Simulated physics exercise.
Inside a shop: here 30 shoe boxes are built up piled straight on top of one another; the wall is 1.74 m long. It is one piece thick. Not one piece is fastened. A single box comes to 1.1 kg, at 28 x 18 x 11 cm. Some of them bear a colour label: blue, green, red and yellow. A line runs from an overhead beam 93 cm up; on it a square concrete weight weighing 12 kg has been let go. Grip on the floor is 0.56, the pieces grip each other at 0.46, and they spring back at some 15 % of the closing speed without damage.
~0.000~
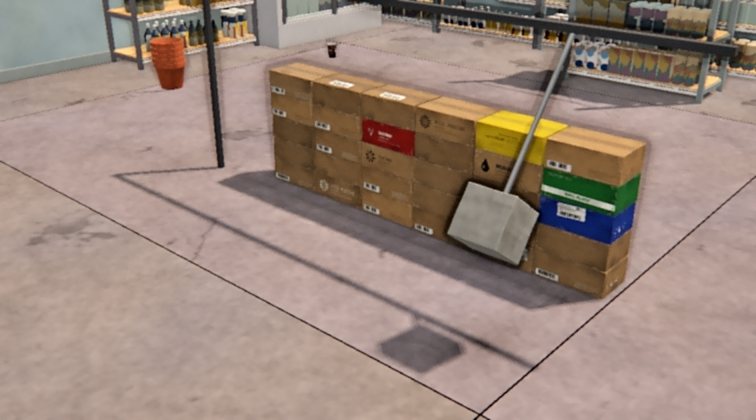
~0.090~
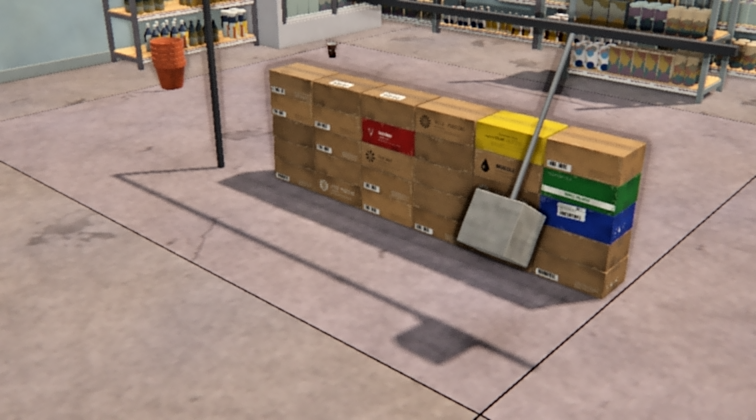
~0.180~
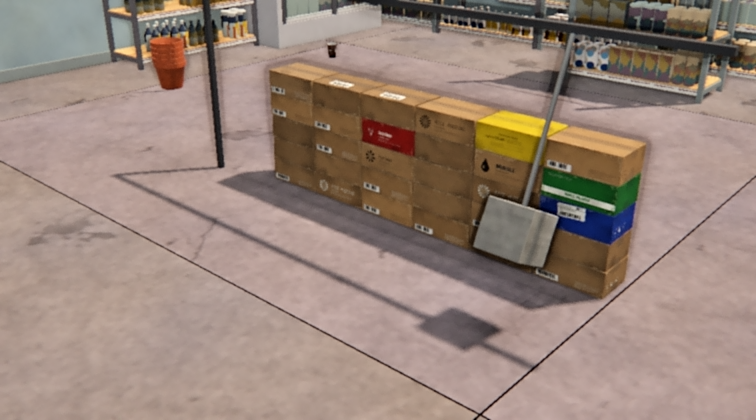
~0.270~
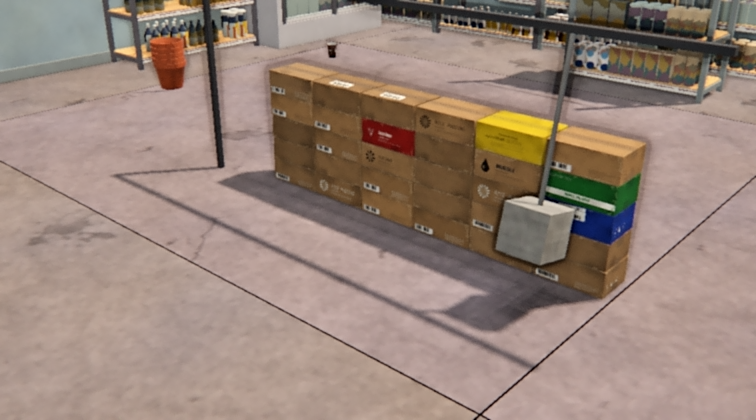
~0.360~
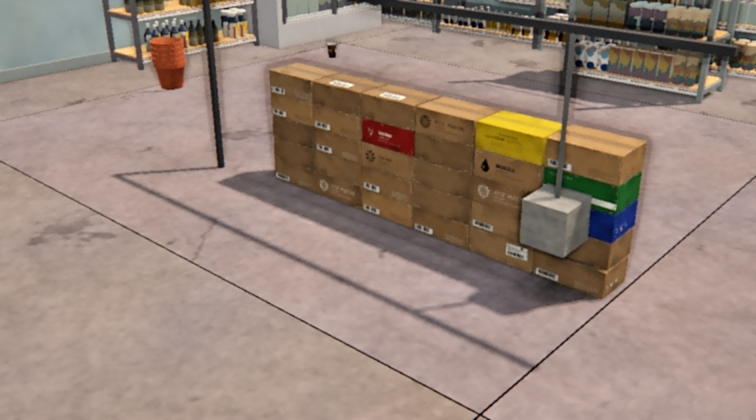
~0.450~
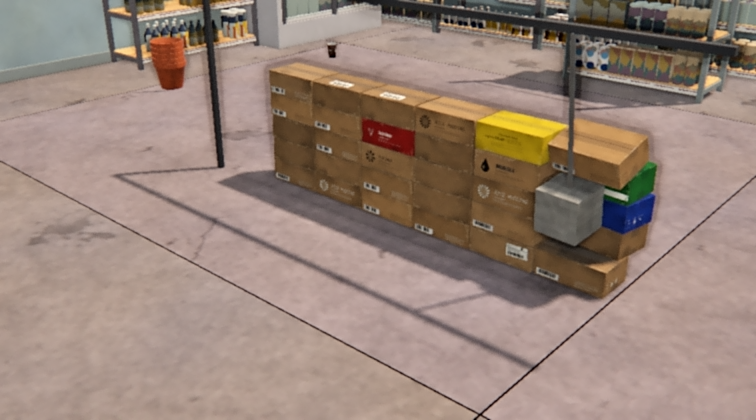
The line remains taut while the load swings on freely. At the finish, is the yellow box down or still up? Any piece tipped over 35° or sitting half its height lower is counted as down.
It is still up.
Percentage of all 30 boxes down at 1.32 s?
By then 10 per cent.
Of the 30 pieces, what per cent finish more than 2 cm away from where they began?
I count 25 % as shifted.
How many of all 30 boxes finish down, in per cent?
Roughly 15 per cent of them.
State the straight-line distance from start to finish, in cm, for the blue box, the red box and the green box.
Net displacement: Blue = 65 cm, red = 0 cm, green = 90 cm.
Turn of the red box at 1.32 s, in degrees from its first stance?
About 0°.
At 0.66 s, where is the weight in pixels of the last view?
At about (587, 186).
Around 0.66 s, line 23° past plumb; 3 of the 30 boxes down; yellow box unmoved; green box tipped 49°, 16 cm lower.
Around 1.32 s, line 14° before plumb; 3 of the 30 boxes down; yellow box unmoved; green box upside down.
Finally (2.6 s), line 9° past plumb; 4 of the 30 boxes down; yellow box displaced 15 mm; green box upside down; blue box upside down. Seen by the last camera, middles, yellow box near (521, 136), green box near (715, 210).
